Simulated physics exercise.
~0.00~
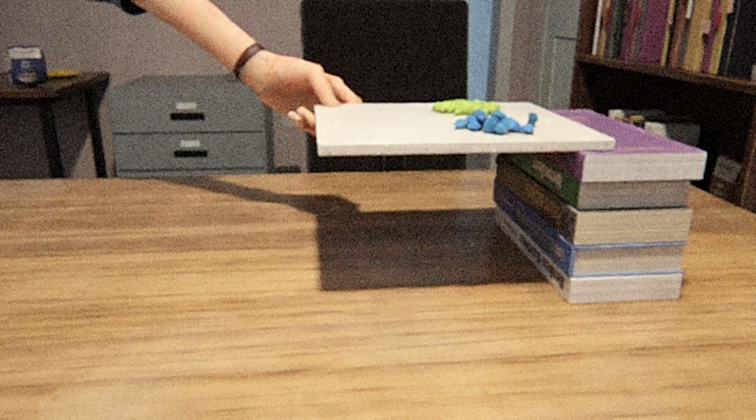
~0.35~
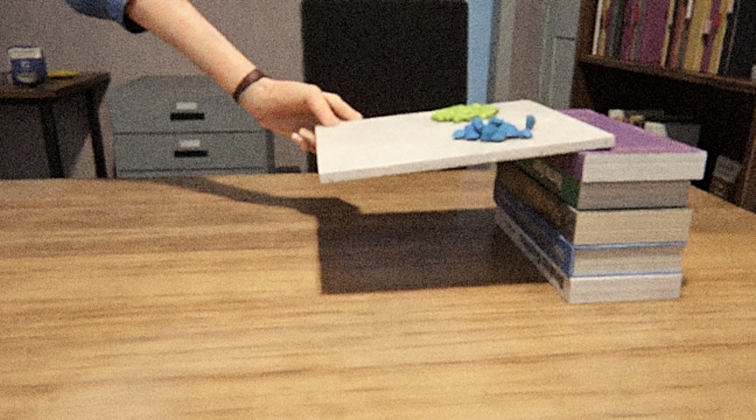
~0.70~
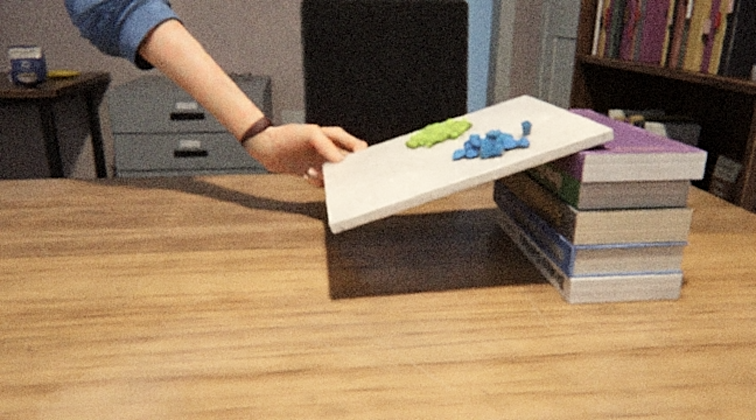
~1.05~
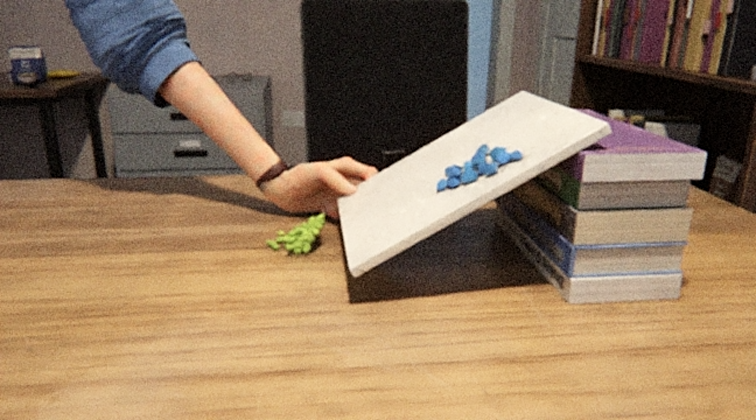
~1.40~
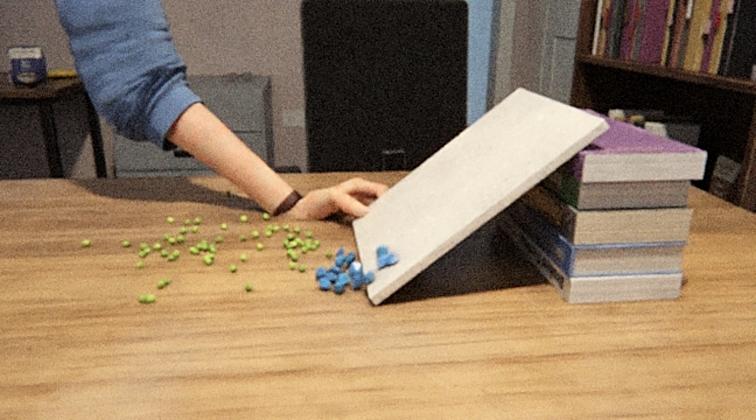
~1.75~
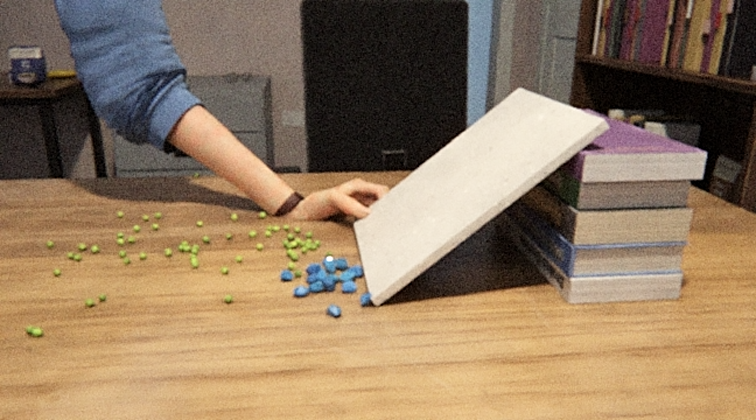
A hand lowers a board's end, and green pieces scatter farther than blue ones.
